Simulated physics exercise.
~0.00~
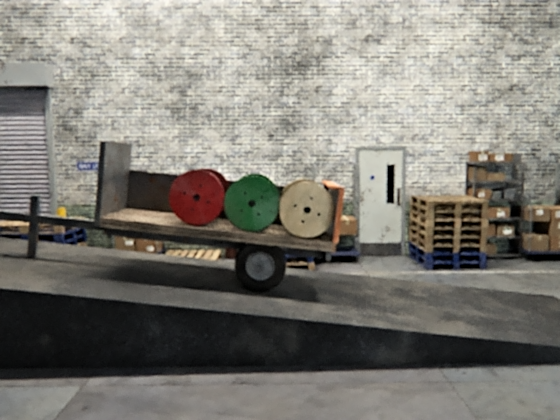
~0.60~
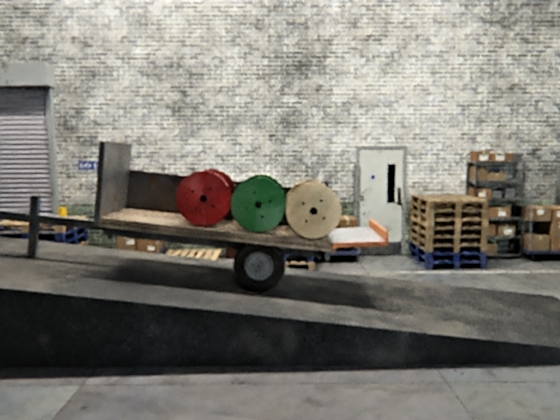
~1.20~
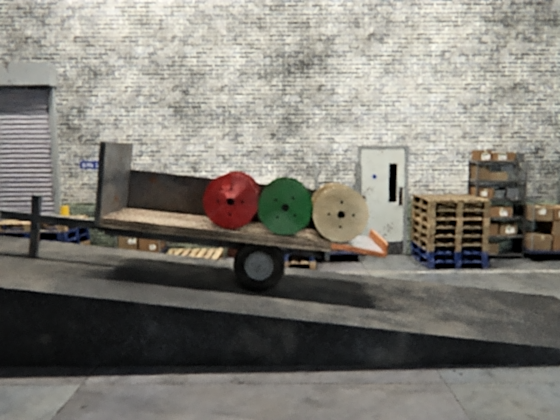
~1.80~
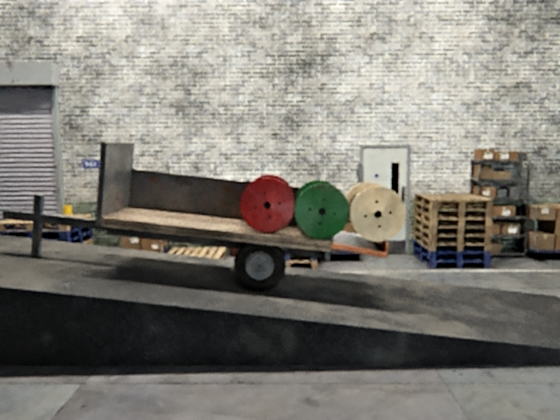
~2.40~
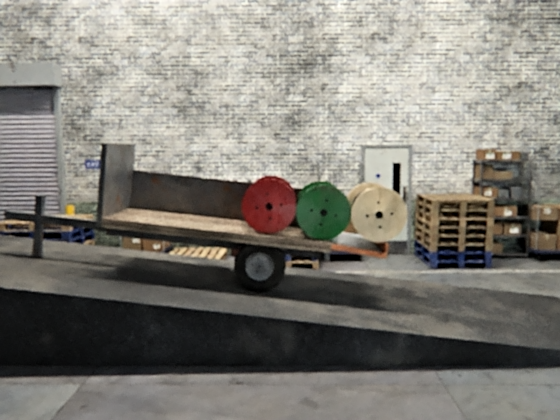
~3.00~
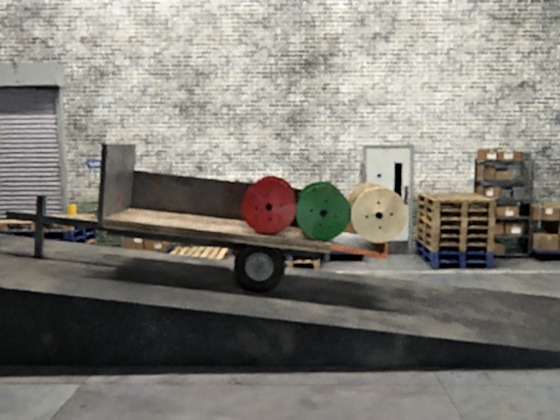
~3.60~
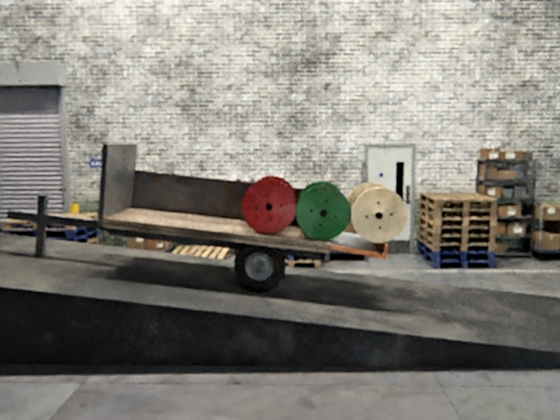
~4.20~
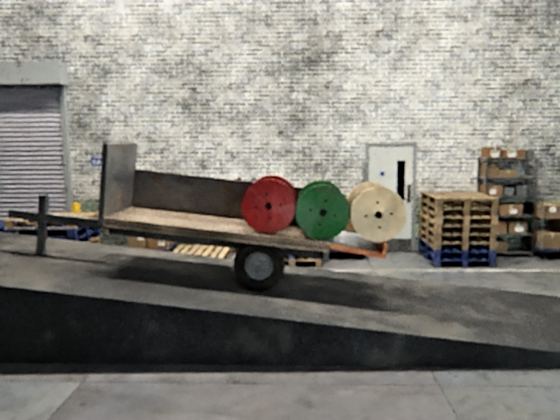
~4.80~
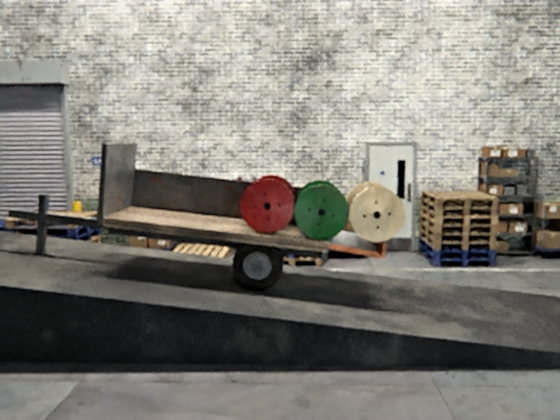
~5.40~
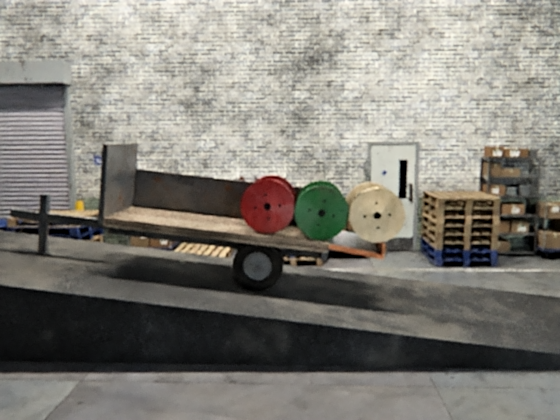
Three cable reels roll right as the trailer's tailgate drops, then stop still aboard.
